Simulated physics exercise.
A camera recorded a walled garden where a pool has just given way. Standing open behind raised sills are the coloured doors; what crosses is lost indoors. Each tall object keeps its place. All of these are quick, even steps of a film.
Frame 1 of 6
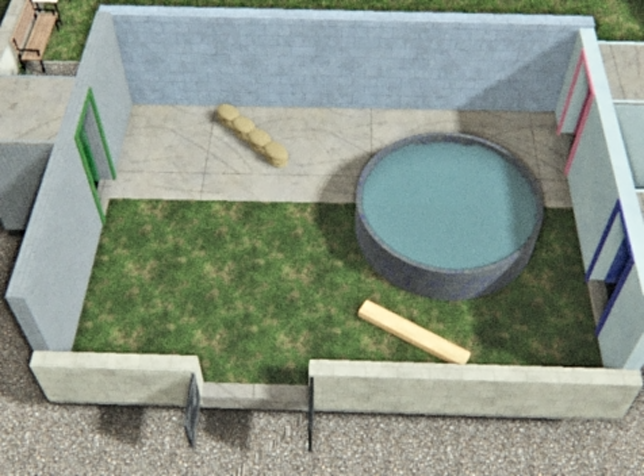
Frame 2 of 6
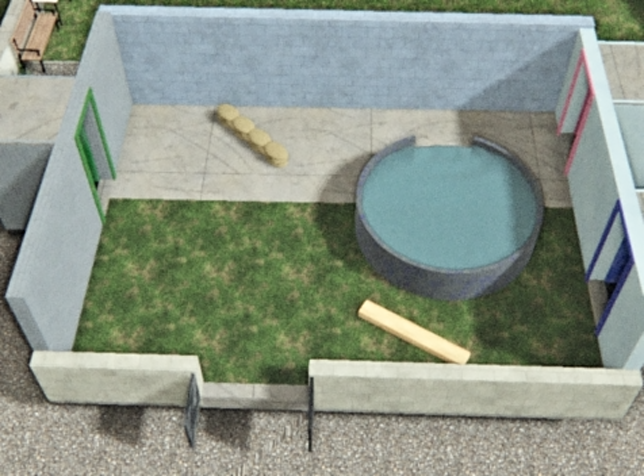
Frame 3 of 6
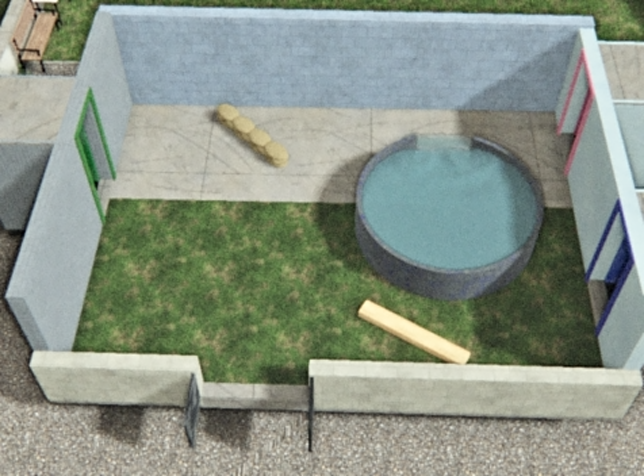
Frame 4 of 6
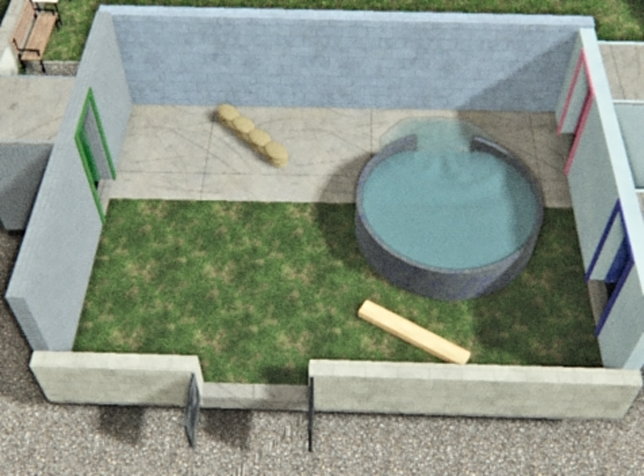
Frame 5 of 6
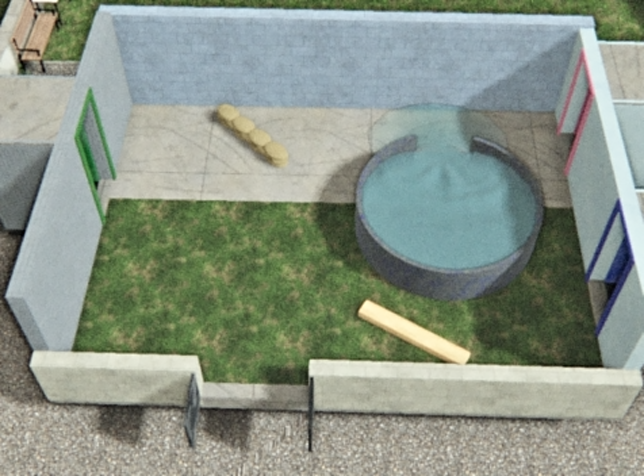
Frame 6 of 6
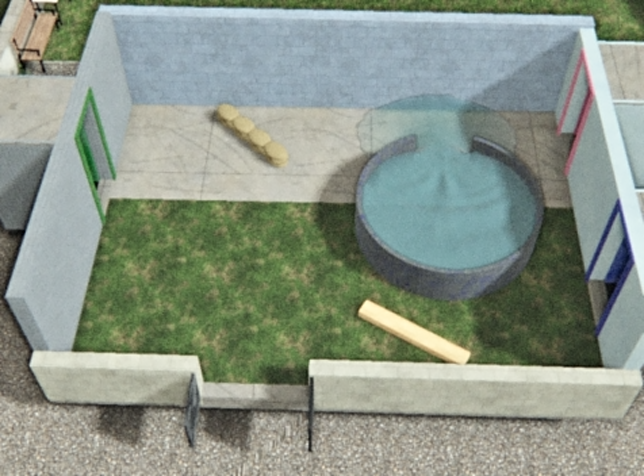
Water poured out through a gap that opened on the far side of a round pool in a walled garden, spreading in a thin, widening sheet over the paving toward the back wall.
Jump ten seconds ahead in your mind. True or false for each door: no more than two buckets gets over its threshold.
The blue door - true; the pink door - false; the green door - true.
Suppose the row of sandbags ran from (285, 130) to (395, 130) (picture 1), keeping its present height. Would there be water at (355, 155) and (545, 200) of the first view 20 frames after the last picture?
The first spot is soaked, the second soaked.
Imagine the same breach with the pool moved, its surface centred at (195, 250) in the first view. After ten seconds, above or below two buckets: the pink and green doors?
Pink misses the mark, green tops the mark.
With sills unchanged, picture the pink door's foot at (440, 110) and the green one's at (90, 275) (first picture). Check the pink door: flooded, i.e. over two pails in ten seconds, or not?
The pink one takes more.
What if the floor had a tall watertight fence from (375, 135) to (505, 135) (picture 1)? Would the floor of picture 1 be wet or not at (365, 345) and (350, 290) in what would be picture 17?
In turn: Not flooded, dry.
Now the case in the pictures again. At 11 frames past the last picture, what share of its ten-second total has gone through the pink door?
Approximately 5 in a hundred, I reckon.
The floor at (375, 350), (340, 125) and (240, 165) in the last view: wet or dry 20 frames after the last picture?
Same order as asked: Dry as before; drenched; dry as before.
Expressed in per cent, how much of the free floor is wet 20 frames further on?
Roughly 35 percent.
A moment on, water covers 10 % of the floor; the blue door not reached, the pink door not reached, the green door not reached.
Next, water covers 20 % of the floor; the blue door not reached, the pink door under two buckets in, the green door not reached.
Then, water covers 35 % of the floor; the blue door not reached, the pink door far over two buckets in, the green door not reached.
Later, water covers 65 % of the floor; the blue door wet at the sill, nothing in, the pink door far over two buckets in, the green door wet at the sill, nothing in.
In the end, water covers 95 % of the floor; the blue door wet at the sill, nothing in, the pink door far over two buckets in, the green door under two buckets in.
